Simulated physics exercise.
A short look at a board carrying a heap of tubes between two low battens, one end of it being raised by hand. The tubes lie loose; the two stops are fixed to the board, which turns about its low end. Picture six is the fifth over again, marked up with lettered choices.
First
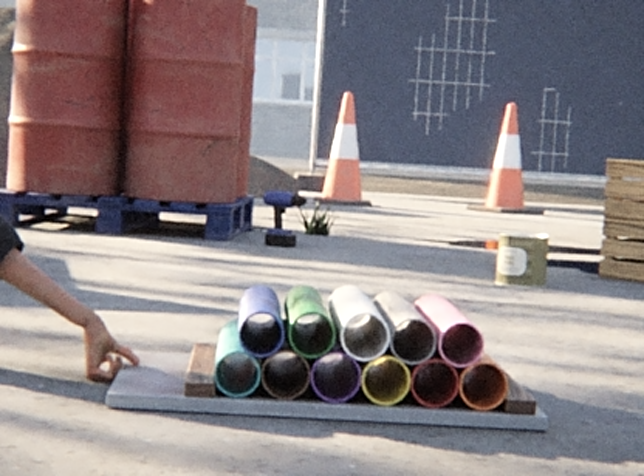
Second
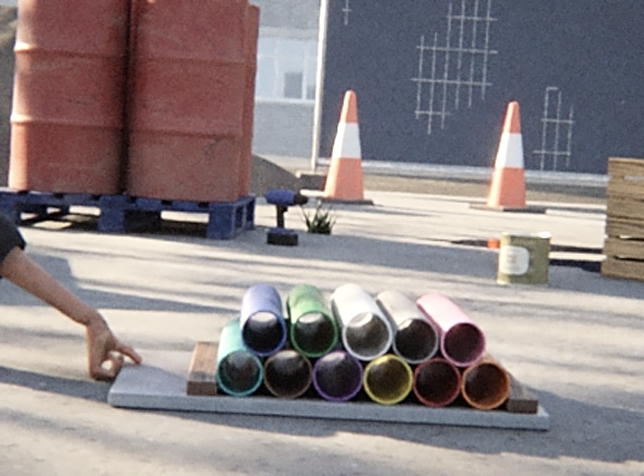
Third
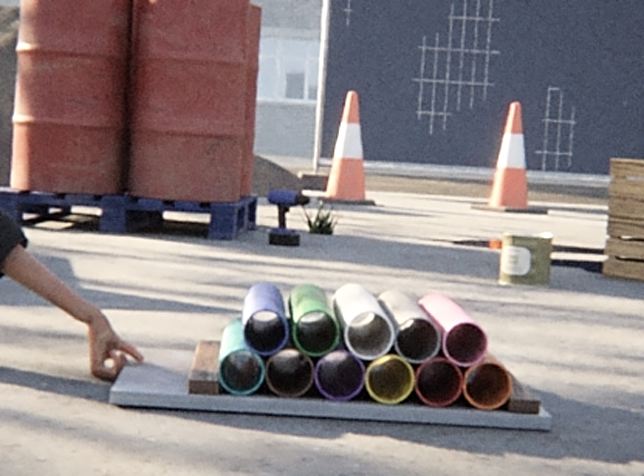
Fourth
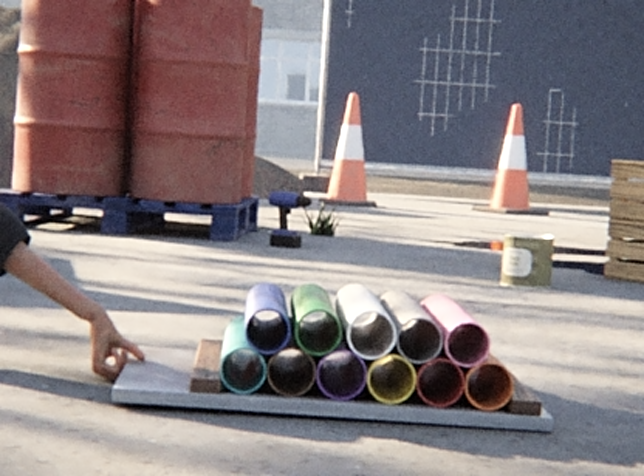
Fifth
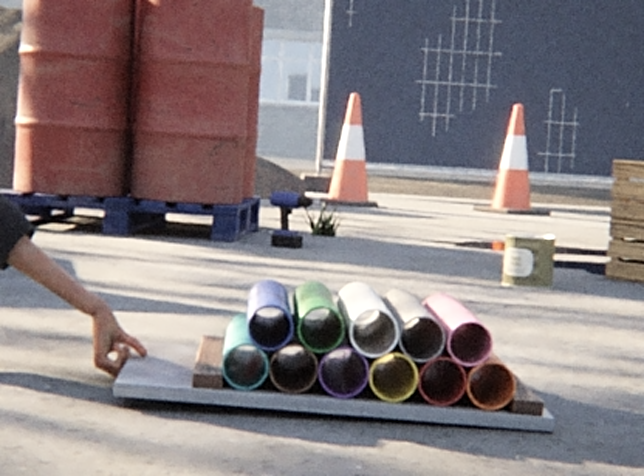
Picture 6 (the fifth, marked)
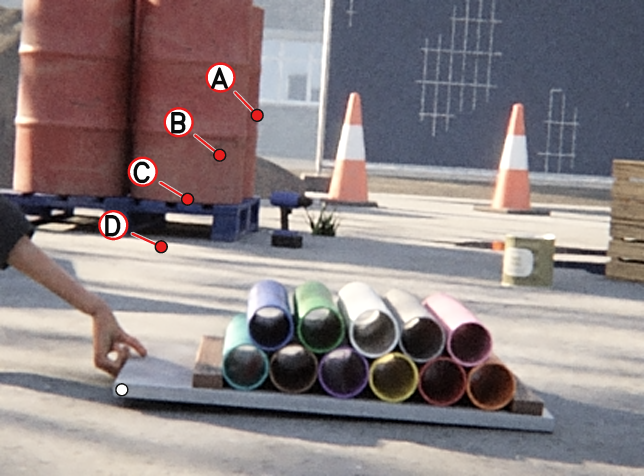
Colourful open-ended tubes lie stacked in two rows between brown wooden battens on a pale grey board, seen from low down across a sunlit paved yard. Turquoise, blue and green ones sit left, orange and pink right, before red drums on a blue pallet and two striped cones. A hand at the board's left end raises it very slightly, the tubes keeping their arrangement, as the view shifts marginally.
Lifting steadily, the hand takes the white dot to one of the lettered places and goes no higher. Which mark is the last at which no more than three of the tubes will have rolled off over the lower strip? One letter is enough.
No higher than C.
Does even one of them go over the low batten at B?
At B: Yes.
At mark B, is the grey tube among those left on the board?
No, with B.
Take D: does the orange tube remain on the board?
Yes.
On the marked copy, A at (257, 115); B at (220, 155); C at (187, 199); D at (161, 247); the white dot at (122, 390).
Following C. Soon after the start, board at 17°.
Later, board at 28°.
In the end, board at 28°, none over the low batten.
As for the rest, A eleven over the low batten; B five over the low batten; D none over the low batten.
